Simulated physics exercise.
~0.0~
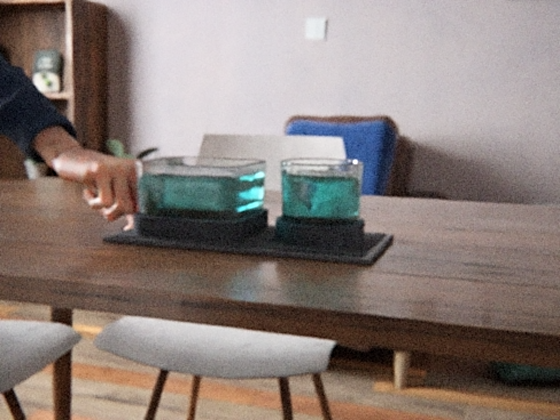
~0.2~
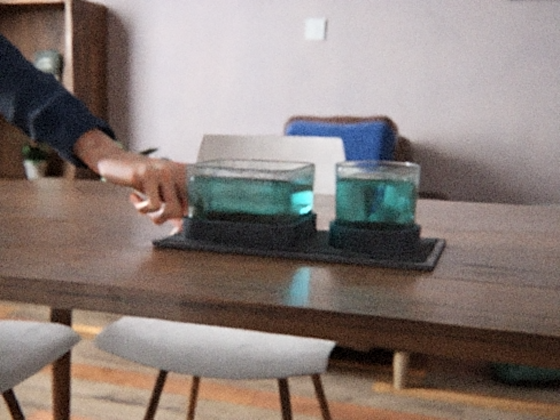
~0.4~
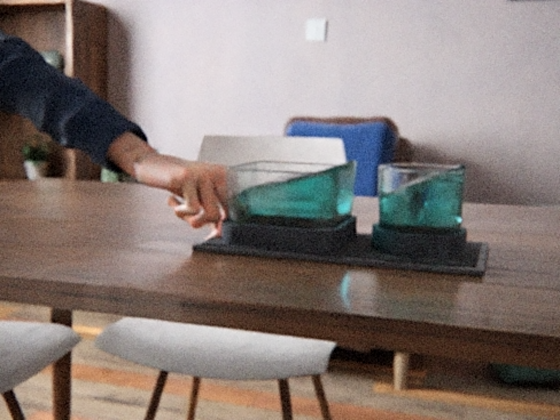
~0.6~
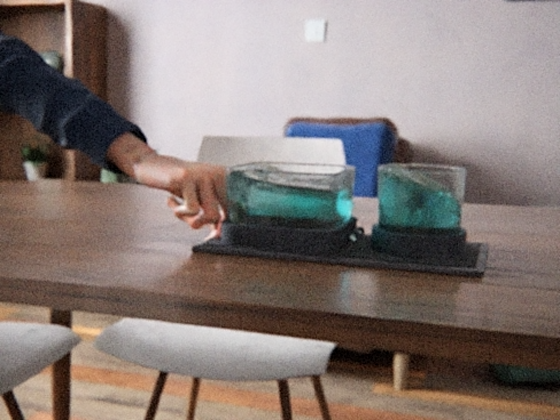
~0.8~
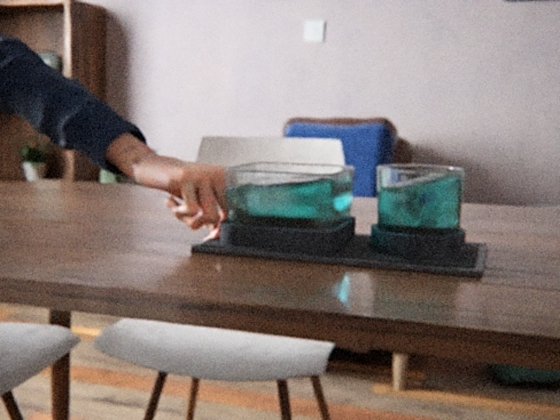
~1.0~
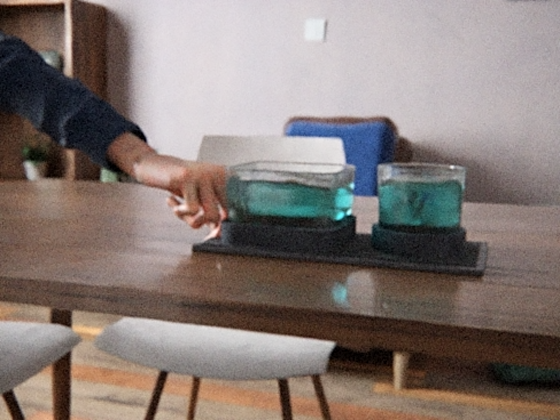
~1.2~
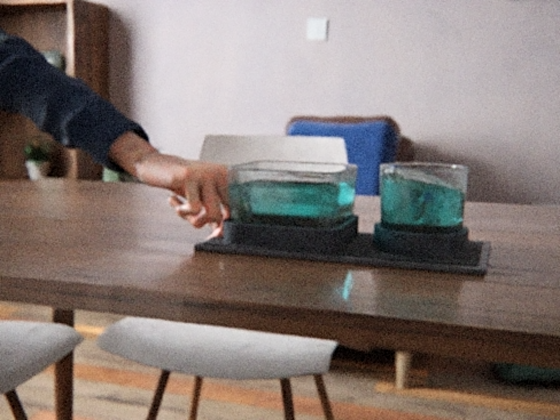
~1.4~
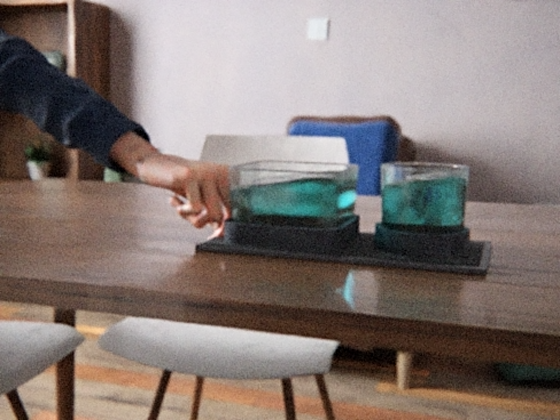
On a wooden table, a hand slides a dark tray holding two clear, open containers of blue-green liquid to the right, then stops; the liquid tilts and sloshes in both containers before growing calmer, with the hand still at the tray's left end.
